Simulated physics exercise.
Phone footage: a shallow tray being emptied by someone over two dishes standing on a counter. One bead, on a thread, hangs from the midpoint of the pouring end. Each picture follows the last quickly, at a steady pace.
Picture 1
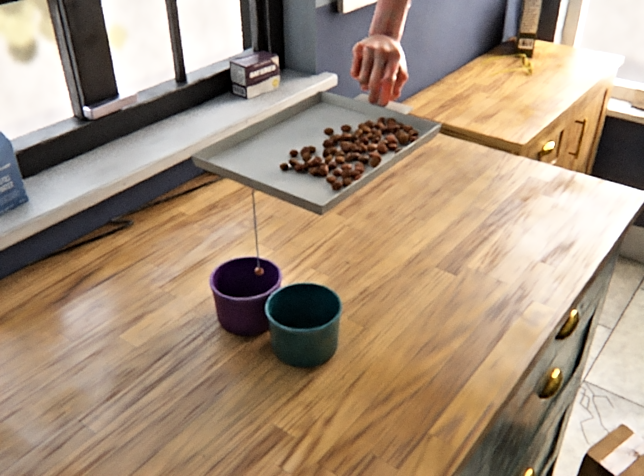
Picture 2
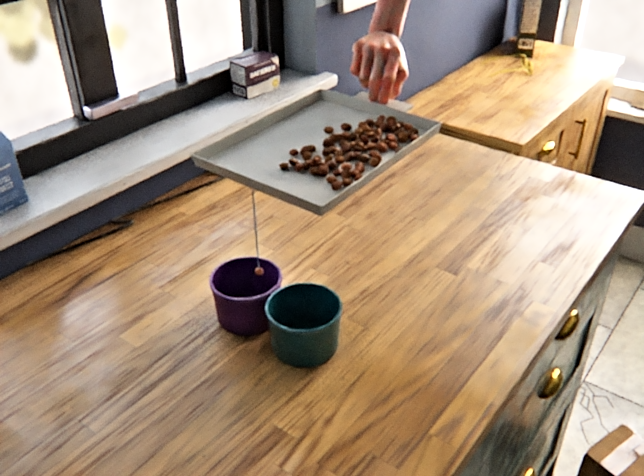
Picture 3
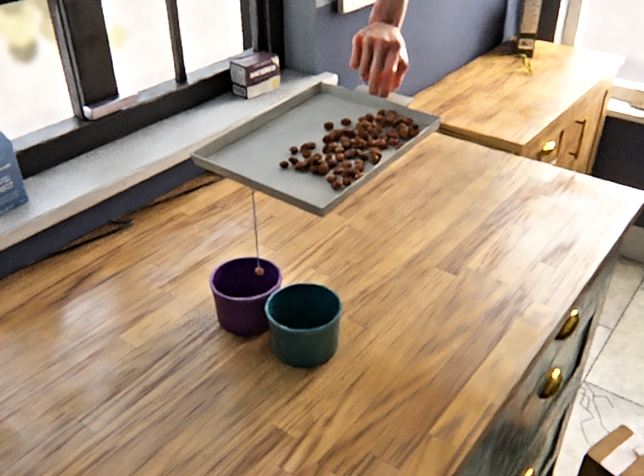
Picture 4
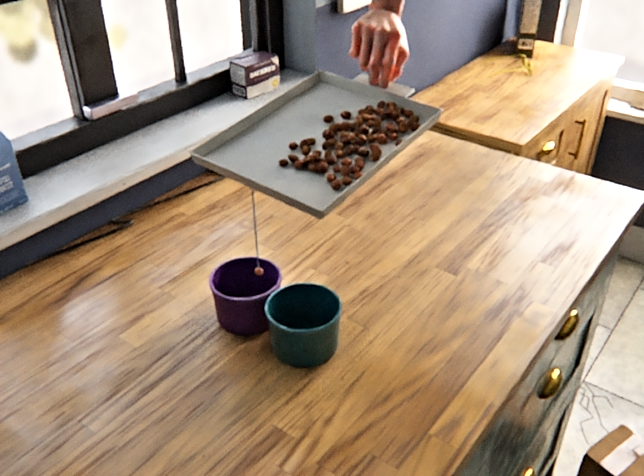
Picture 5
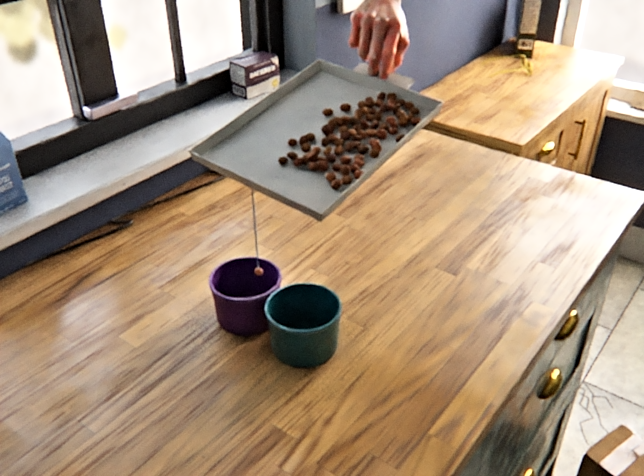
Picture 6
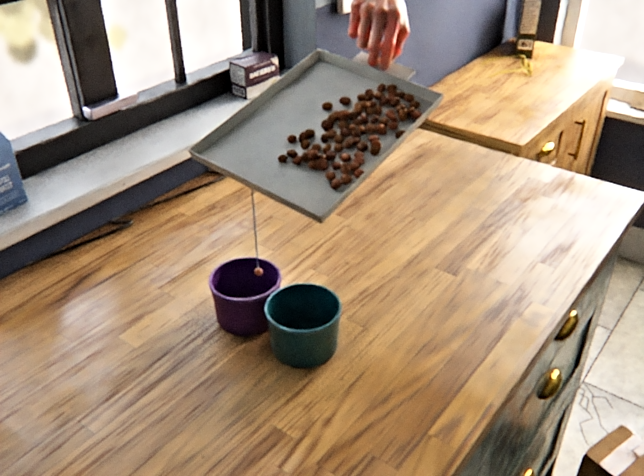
A hand slowly raised the back of a gray tray of brown kibble, tilting it steeper above a purple dish and a teal one, while the bits barely shifted and the bead hung still.
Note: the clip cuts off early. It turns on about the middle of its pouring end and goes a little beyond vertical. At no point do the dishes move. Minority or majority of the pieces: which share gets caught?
Majority.
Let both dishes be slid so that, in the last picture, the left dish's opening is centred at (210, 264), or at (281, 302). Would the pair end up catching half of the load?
Taking the places in turn, it's shy of half and then past half.
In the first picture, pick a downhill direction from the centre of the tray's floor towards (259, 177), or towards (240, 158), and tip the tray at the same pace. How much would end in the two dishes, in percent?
That comes to 20 per cent the first time and 10 per cent the second.
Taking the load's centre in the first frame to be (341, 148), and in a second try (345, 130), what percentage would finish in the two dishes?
You'd get 80 % the first time and 70 % the second.
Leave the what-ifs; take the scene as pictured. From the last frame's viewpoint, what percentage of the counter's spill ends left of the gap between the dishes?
My estimate is some 50 per cent.
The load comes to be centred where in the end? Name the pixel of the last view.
At about (307, 344), give or take.
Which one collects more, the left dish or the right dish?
Observation: The greater share ends in the dish at the right.
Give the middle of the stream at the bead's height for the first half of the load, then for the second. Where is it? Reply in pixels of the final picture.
Earlier portion about (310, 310); later portion about (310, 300).
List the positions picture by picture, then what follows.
The first picture shows corners of the pouring end at (195, 154) and (321, 203), level; middle of the load at (354, 148), bits of dog kibble; left dish at (223, 310); right dish at (281, 341); bead on its thread at (259, 272).
The second picture shows corners of the pouring end at (195, 154) and (321, 203), level; middle of the load at (354, 147).
The third picture shows corners of the pouring end at (194, 153) and (321, 205), tipped barely, lowest at the right corner; middle of the load at (354, 143).
The fourth picture shows corners of the pouring end at (193, 151) and (321, 208), tipped a little, lowest at the right corner; middle of the load at (354, 138).
The fifth picture shows corners of the pouring end at (192, 150) and (321, 211), tipped a little, lowest at the right corner; middle of the load at (353, 134).
The sixth picture shows corners of the pouring end at (192, 149) and (320, 213), tipped a little, lowest at the right corner; middle of the load at (353, 129); left dish at (222, 311); right dish at (280, 342).
Soon, tray tipped steeply; nearly all on the tray; a small part in the air.
A while on, tray tipped right over; about a quarter on the tray; about a third in the right dish; about a quarter outside both; a small part in the air.
Towards the end, tray tipped past a quarter turn; most in the right dish; about a quarter outside both.
Finally, tray tipped past a quarter turn; most in the right dish; none in the left dish; about a quarter outside both.
